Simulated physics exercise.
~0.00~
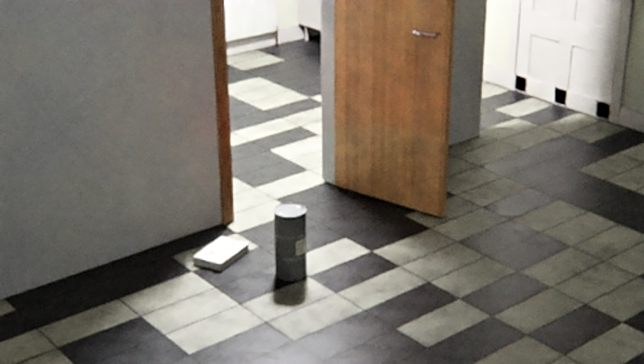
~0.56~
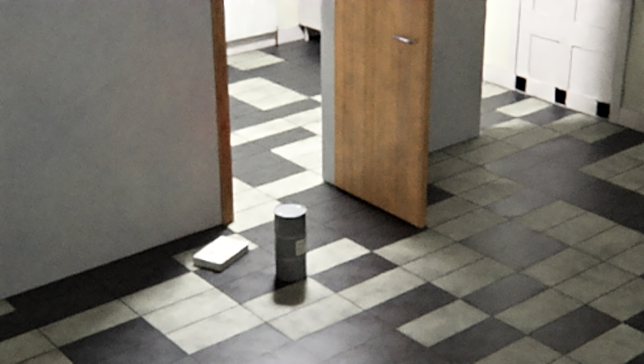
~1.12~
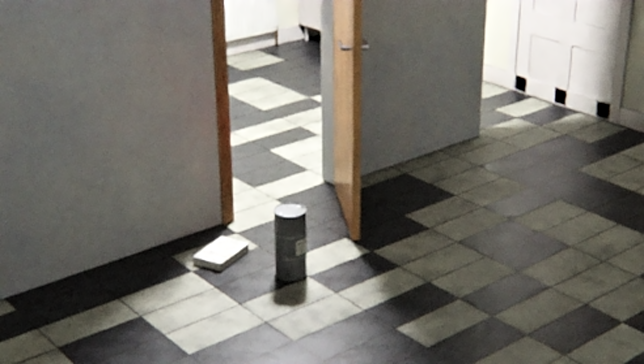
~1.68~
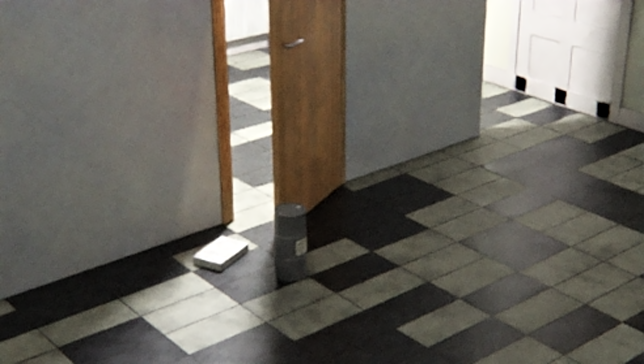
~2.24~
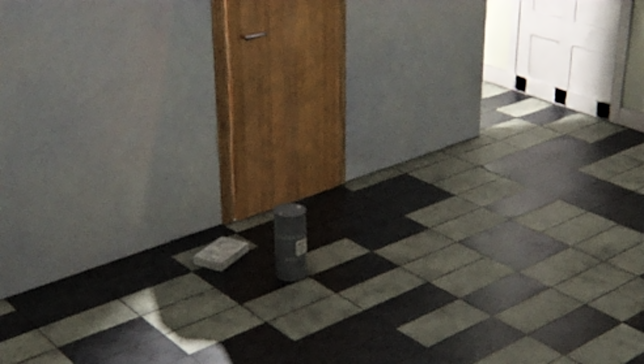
A wooden door stands wide open in a grey wall, seen from above across a floor of dark and pale checkered tiles. A white book lies on the floor near the left side of the doorway, and a grey canister stands upright just to its right. The door swings away from the right, turning edge-on to the view, then sweeps left behind the canister. As the gap narrows, the light from the room beyond shrinks. The door ends fully closed in its frame, with the book and canister still in their places before it.
